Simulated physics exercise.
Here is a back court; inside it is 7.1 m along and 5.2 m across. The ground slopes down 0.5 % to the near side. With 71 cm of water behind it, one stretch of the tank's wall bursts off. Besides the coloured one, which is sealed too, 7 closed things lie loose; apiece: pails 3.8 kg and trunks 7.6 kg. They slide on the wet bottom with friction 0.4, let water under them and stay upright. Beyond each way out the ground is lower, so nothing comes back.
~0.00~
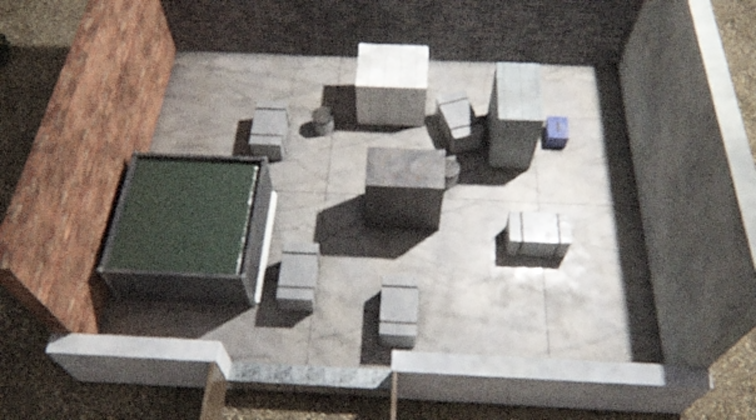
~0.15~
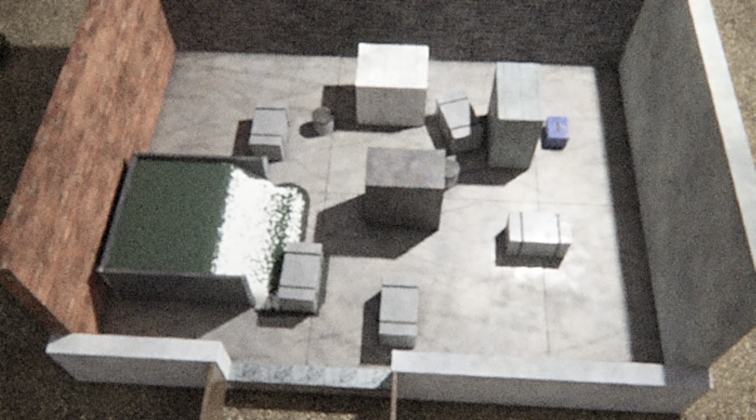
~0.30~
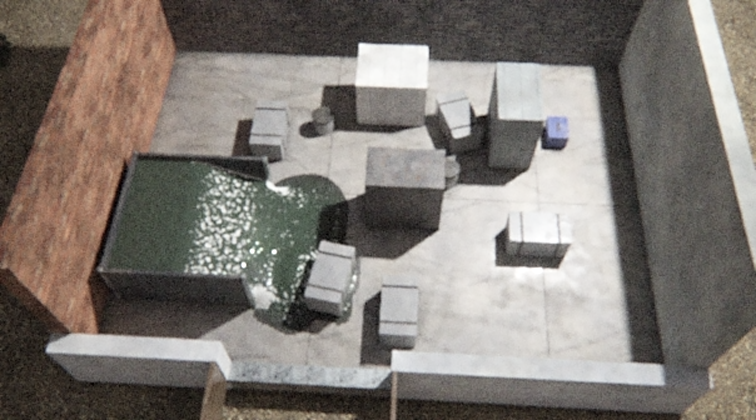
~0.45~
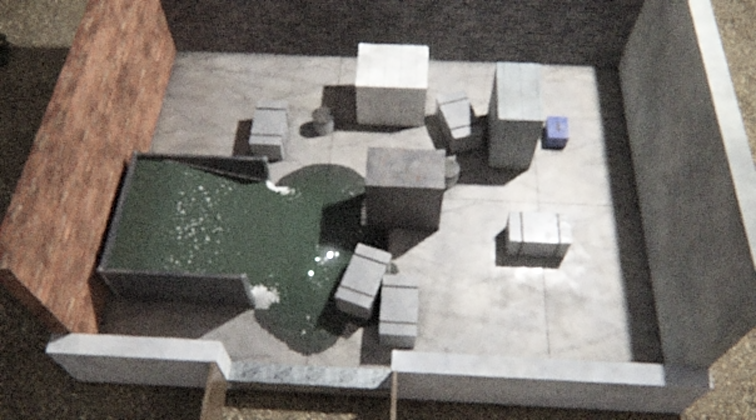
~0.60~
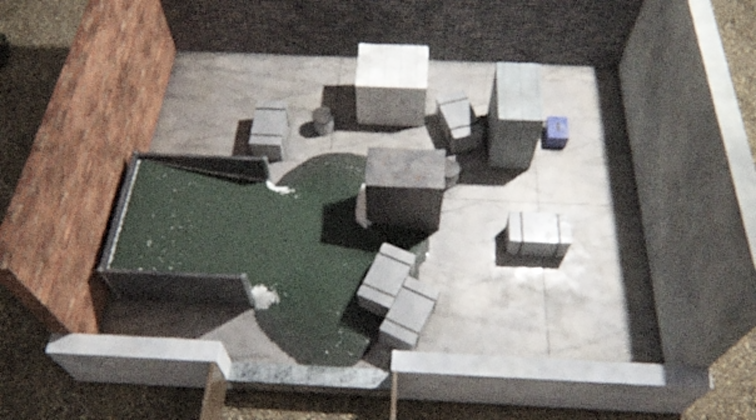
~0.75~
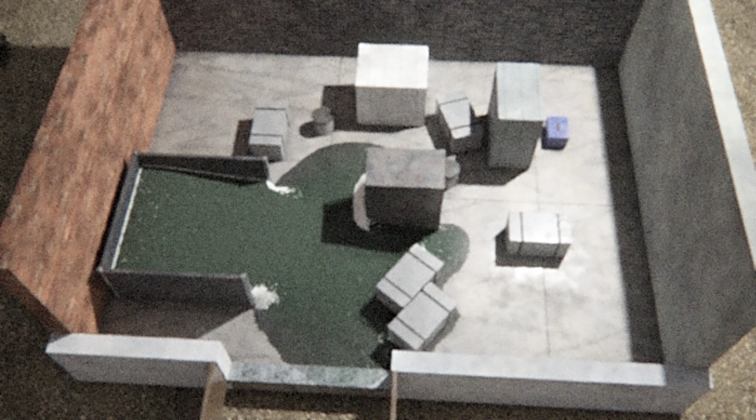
At the start, a tank of dark green water stands against the brick wall of a walled court scattered with grey boxes. Its right side bursts open and foaming water spreads across the floor, pushing the nearest box rightward against another, which shifts too, as the pool widens around the dark block.
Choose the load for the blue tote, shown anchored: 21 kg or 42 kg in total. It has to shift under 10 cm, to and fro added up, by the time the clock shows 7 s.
For it, only the higher weight holds it.
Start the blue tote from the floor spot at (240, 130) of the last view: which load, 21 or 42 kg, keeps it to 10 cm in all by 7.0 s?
The smaller is enough.
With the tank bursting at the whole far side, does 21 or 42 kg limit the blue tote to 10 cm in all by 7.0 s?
In that case the lower weight is enough.
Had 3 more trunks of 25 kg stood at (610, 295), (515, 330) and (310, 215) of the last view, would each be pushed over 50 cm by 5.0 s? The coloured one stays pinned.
In that order: Over, over, more.
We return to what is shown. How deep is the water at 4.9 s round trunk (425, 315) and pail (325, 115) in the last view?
Roughly 11 and 2 cm.
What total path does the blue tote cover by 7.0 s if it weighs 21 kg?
About 30 cm.
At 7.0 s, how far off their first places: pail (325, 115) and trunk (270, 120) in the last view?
In that order: 40 cm, 0 cm.
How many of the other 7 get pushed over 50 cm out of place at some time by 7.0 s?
I count 5.
After 1.4 s the blue tote would be 0 cm from its start with 21 kg and 0 cm from its start with 42 kg; 0 cm of water round it then.
After 3.1 s the blue tote would be 0 cm from its start with 21 kg and 0 cm from its start with 42 kg; 0 cm of water round it then.
After 4.9 s the blue tote would be 23 cm from its start with 21 kg and 0 cm from its start with 42 kg; 10 cm of water round it then.
After 7.0 s the blue tote would be 29 cm from its start with 21 kg and 0 cm from its start with 42 kg; 10 cm of water round it then.
